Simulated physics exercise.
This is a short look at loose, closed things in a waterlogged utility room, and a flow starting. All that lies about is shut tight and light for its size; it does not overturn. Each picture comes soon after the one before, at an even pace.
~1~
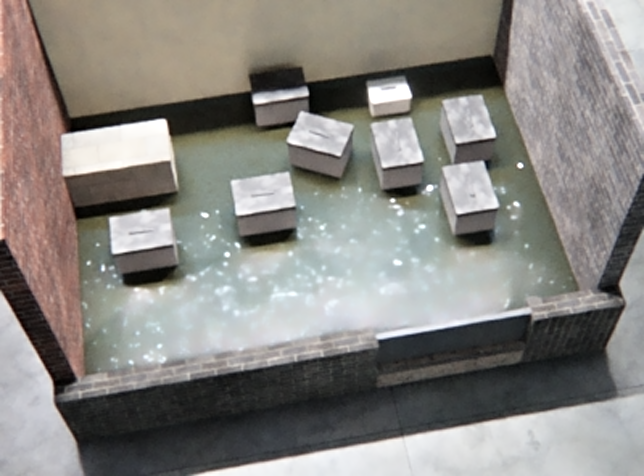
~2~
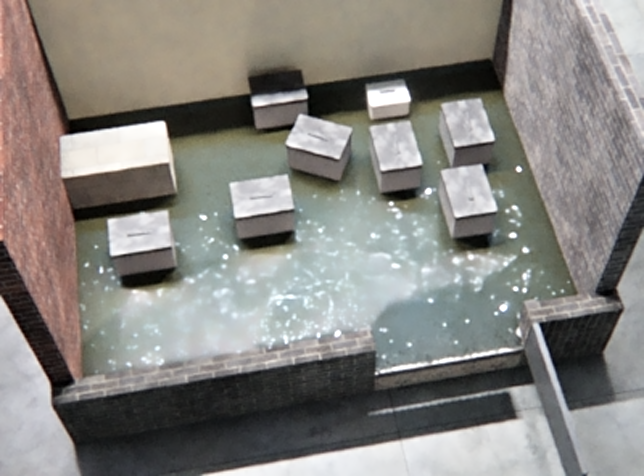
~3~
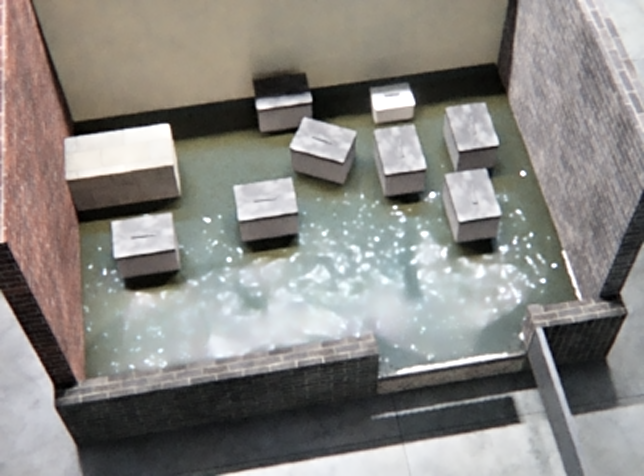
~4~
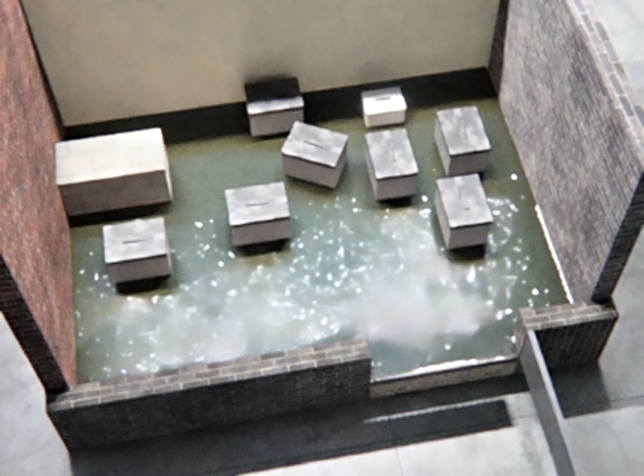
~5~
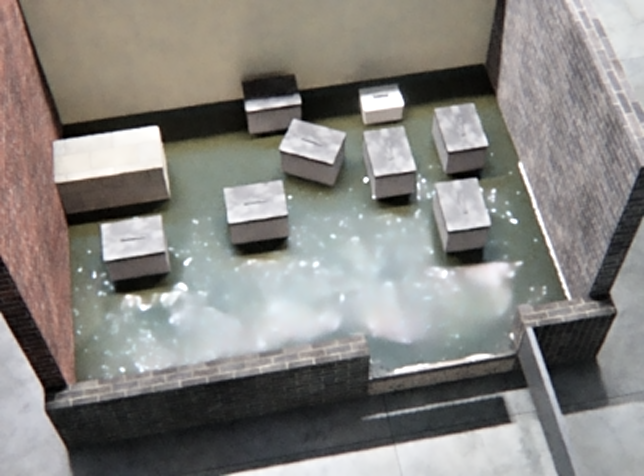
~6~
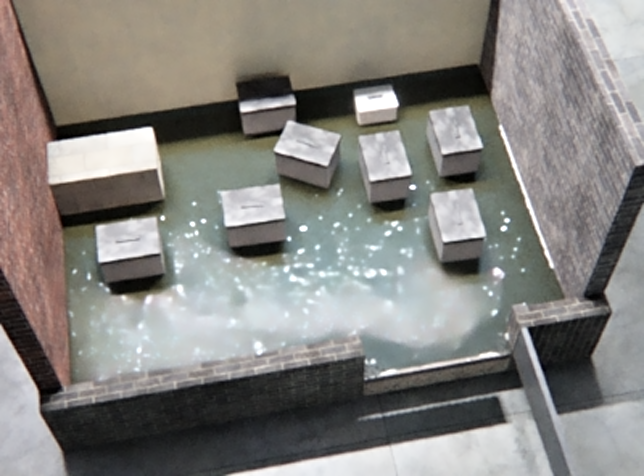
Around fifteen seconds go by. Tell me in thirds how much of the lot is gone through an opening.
I make it between one and two thirds.
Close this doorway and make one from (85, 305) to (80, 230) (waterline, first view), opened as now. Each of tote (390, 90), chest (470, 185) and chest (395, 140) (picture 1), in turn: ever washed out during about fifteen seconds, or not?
Remains, remains, remains.
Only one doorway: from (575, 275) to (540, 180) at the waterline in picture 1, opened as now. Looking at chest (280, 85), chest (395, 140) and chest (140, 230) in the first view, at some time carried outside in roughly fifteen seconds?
Listed order gives stays put, departs, stays put.
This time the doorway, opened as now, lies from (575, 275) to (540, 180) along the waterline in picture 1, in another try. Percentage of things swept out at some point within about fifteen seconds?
Result: Close to 60 %.
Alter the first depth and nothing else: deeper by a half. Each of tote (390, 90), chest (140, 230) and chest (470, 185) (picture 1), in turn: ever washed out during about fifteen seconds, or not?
One after the other: Remains, remains, swept away.
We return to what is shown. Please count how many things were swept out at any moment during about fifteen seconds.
That makes 5.
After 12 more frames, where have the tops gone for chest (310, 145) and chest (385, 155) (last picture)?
Expect them at roughly (369, 176) and roughly (440, 228).
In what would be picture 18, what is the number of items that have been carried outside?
1.
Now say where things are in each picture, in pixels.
The first frame shows a chest at (470, 187), afloat; a chest at (397, 142), afloat; 0 of 8 have shifted.
The second frame shows a chest at (469, 190), afloat; a chest at (396, 145), afloat; 0 of 8 have shifted.
The third frame shows a chest at (473, 194) floats; a chest at (400, 149) floats; 0 of 8 have shifted.
The fourth frame shows a chest at (464, 200) floats; a chest at (391, 153), afloat; 0 of 8 have shifted.
The fifth frame shows a chest at (463, 204) floats, close to its start; a chest at (389, 151) floats; 1 of 8 have shifted.
The sixth frame shows a chest at (458, 215) floats, close to its start; a chest at (385, 155), afloat, close to its start; 1 of 8 have shifted.
A moment on, 0 of 8 are out; 8 afloat.
Next, 1 of 8 are out; 7 afloat.
Later, 3 of 8 are out; 5 afloat.
In the end, 5 of 8 are out; 3 afloat.
